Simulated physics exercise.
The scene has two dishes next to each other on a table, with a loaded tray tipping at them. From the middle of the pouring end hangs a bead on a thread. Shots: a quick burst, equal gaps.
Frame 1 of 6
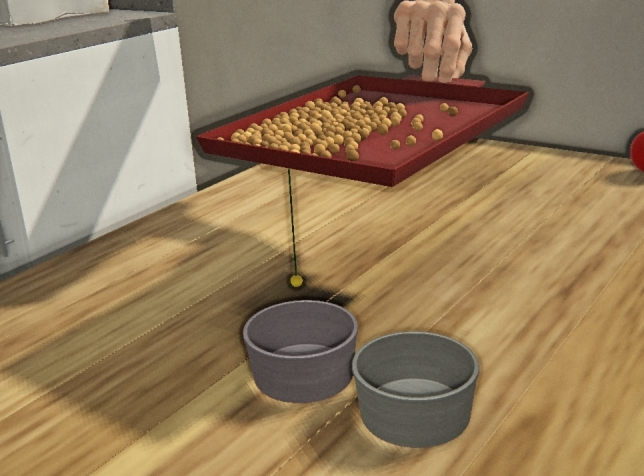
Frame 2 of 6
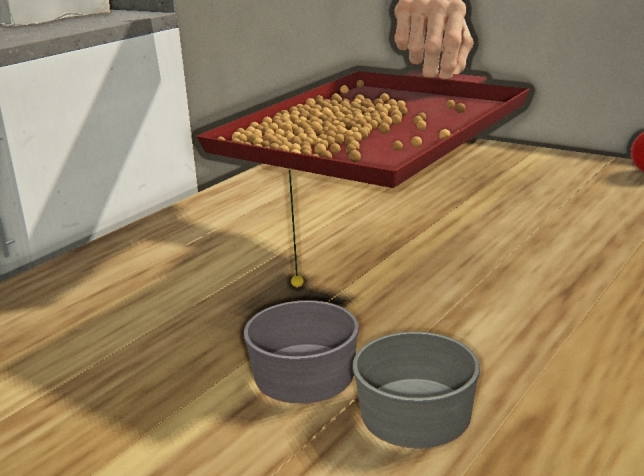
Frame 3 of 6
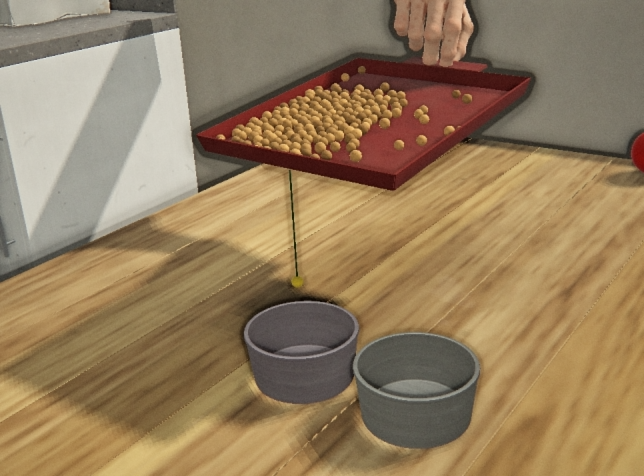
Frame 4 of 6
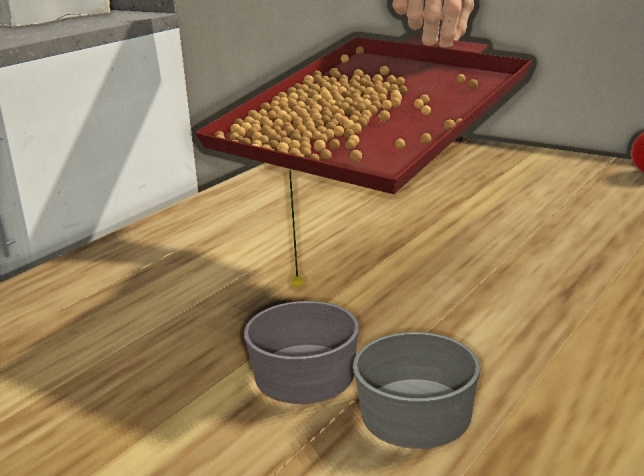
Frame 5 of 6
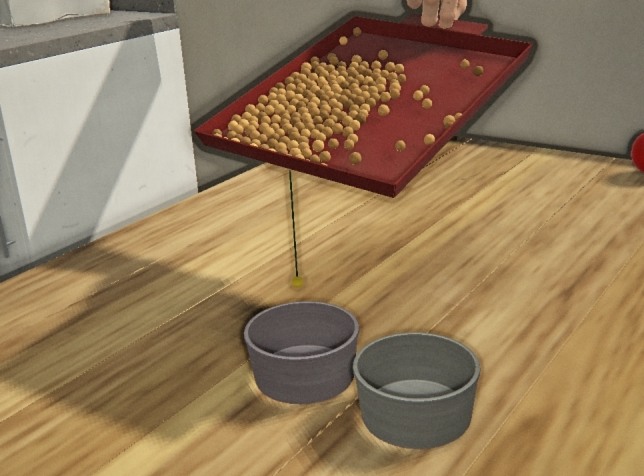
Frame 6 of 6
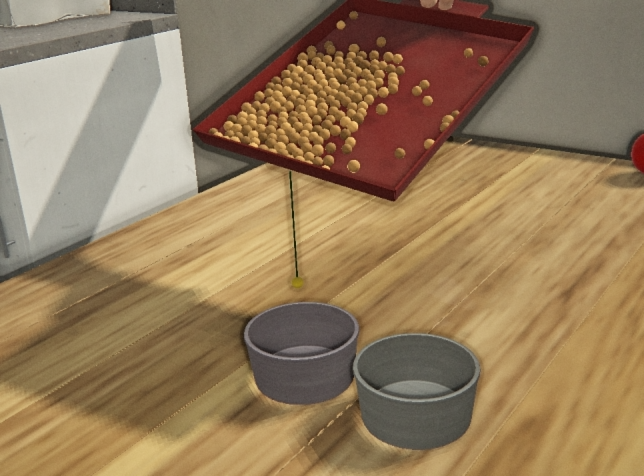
Red tray of round wooden beads tilting steadily steeper as a hand raises its far end, beads shifting, above two dishes.
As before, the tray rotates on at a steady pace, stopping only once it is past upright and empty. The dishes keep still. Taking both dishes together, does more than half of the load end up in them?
Yes, the greater share is going to end up in the dishes.
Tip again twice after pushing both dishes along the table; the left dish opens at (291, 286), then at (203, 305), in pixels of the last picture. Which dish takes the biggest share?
For the two places in order: The rightward one, the rightward one.
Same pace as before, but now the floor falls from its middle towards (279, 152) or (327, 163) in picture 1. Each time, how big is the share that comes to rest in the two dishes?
The first comes to 0 %, while the second comes to 60 %.
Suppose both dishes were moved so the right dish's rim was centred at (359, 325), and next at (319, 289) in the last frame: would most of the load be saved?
In the first position a majority, in the second a minority.
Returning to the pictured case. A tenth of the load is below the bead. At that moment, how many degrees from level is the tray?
It is at around 65 degrees.
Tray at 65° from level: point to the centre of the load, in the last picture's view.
Load centre: Approx. (342, 183).
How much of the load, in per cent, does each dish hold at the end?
Left dish 30, right dish 30 %.
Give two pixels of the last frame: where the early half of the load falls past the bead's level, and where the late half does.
Early-half point (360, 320); late-half point (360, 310).
Soon after the last picture, tray tipped steeply; about two thirds on the tray; a small part in the right dish; a small part in the left dish; a stray few outside both; about a quarter in the air.
A little later, tray tipped past a quarter turn; a stray few on the tray; about a third in the right dish; about a third in the left dish; about a quarter outside both; a small part in the air.
Later still, tray tipped past a quarter turn; about a third in the right dish; about a third in the left dish; about a third outside both.
By the end, tray tipped past a quarter turn; about a third in the right dish; about a third in the left dish; about a third outside both.
